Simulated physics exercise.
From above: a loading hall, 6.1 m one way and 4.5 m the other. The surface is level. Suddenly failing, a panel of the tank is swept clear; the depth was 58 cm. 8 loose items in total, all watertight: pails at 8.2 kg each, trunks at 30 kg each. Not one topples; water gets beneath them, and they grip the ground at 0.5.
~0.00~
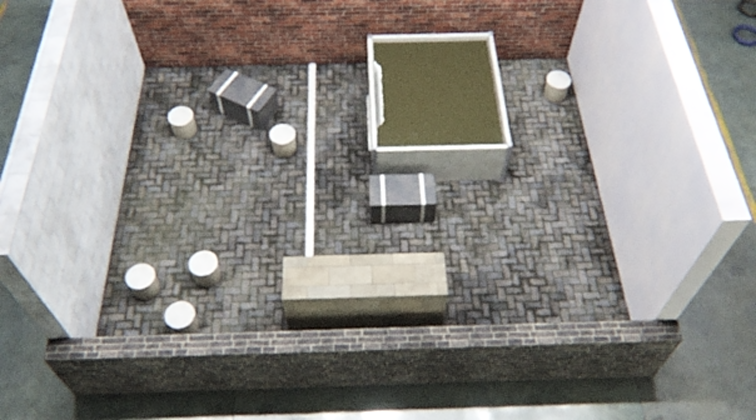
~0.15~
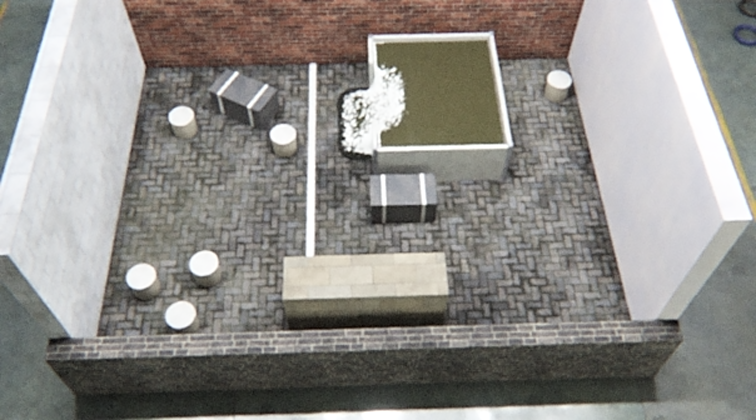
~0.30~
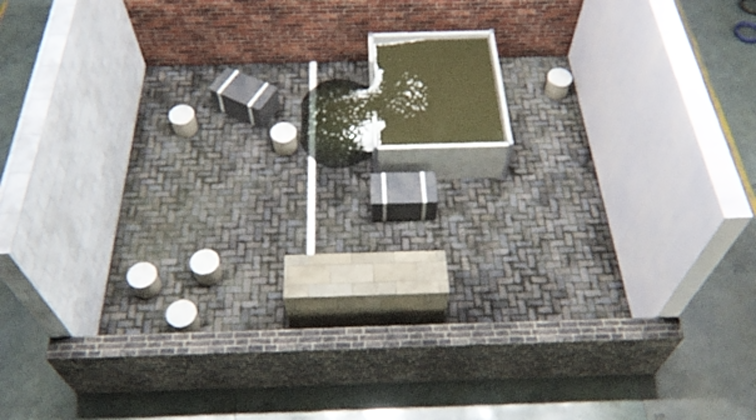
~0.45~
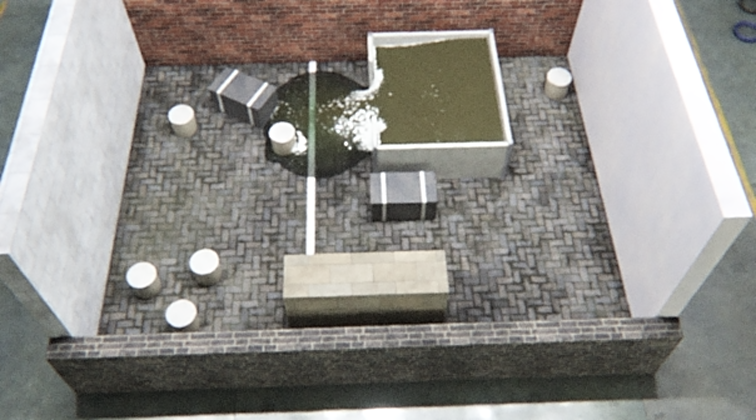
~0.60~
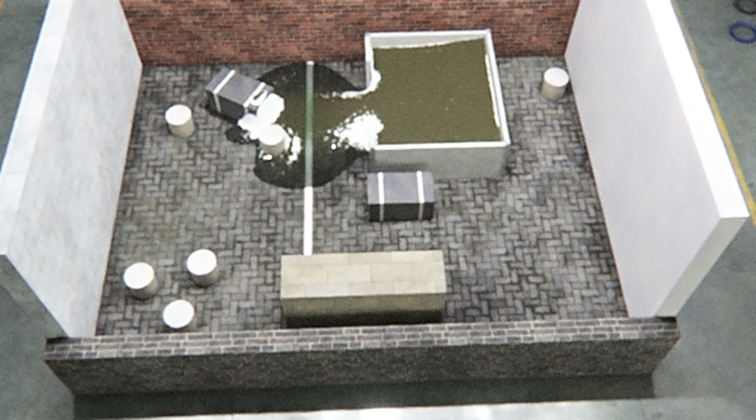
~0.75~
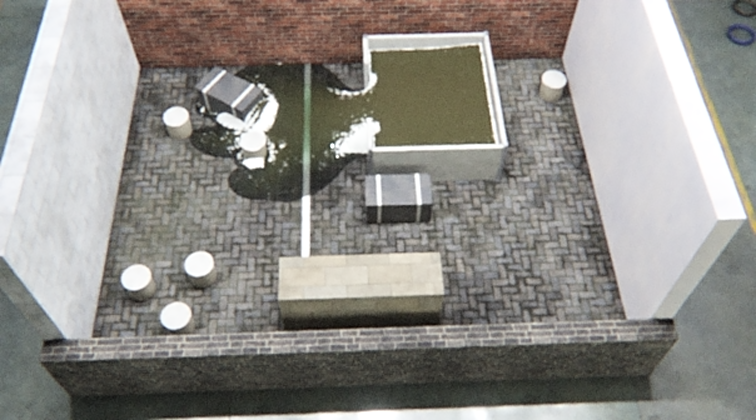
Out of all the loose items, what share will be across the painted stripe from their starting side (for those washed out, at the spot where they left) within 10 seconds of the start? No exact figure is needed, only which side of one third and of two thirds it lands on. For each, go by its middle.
Middle share.
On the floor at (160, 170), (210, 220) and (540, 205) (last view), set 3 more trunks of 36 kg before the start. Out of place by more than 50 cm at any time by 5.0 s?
Result, in sequence: Exceeded, exceeded, not exceeded.
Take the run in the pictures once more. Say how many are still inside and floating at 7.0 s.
At that moment 2.
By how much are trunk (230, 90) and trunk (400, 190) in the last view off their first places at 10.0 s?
That comes to 60 cm for the first and 0 cm for the second.
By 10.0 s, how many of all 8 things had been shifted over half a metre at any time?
Answer: 6.
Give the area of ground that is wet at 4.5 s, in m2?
17 m2.
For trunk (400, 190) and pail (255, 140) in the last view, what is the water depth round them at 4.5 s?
I'd estimate 0 cm for the first and 16 cm for the second.
After 2.0 s 0 of 8 are over the mark; 3 afloat.
After 4.5 s 0 of 8 are over the mark; 5 afloat.
After 7.0 s 2 of 8 are over the mark; 2 afloat.
After 10.0 s 3 of 8 are over the mark; 1 afloat.
